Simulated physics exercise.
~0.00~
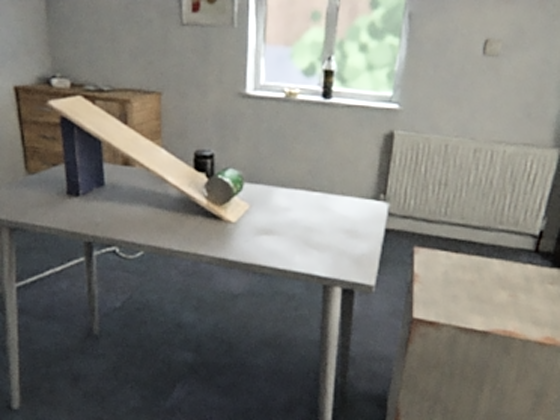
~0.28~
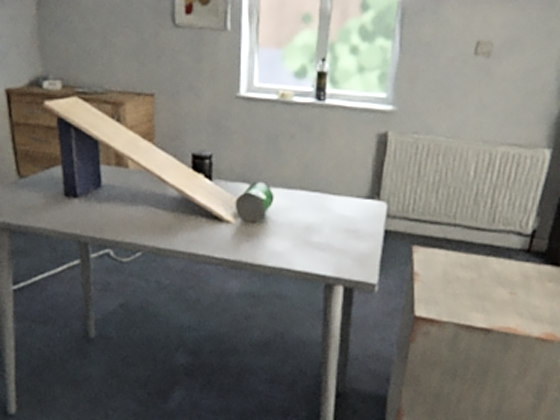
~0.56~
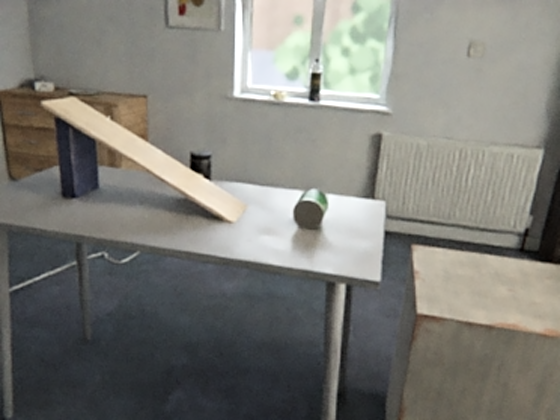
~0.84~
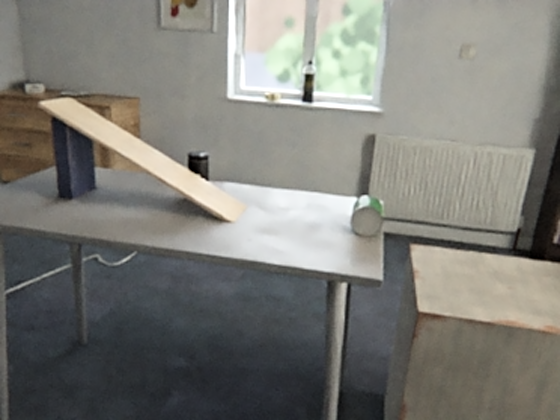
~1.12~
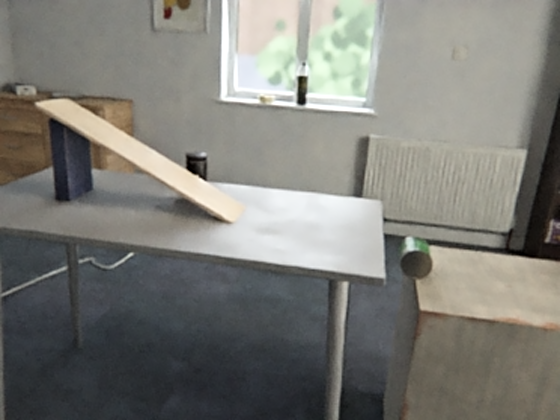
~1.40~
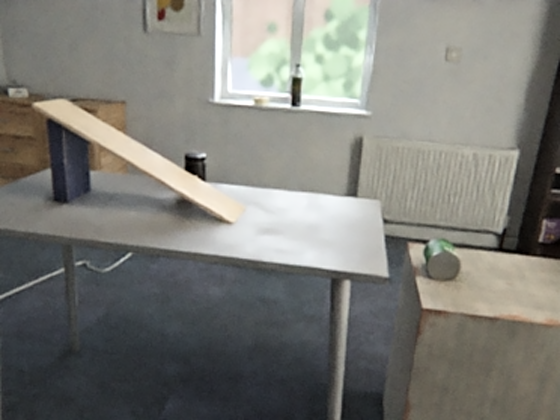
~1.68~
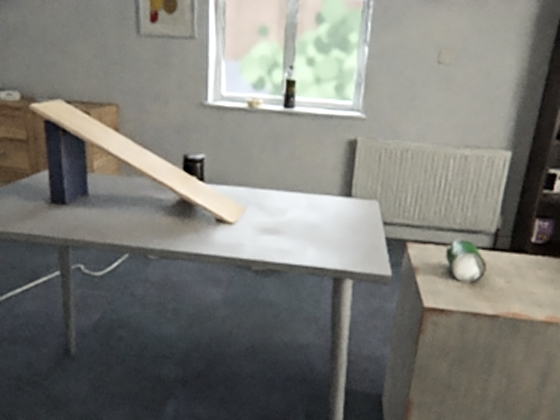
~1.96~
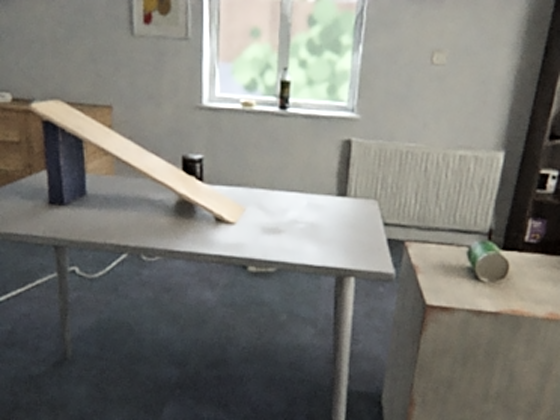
A green tin rolled off the foot of a wooden ramp and across a grey table, then crossed the gap at its right end and landed on a lower cabinet, where it rolled farther right and remained on top, while a black jar stayed put.
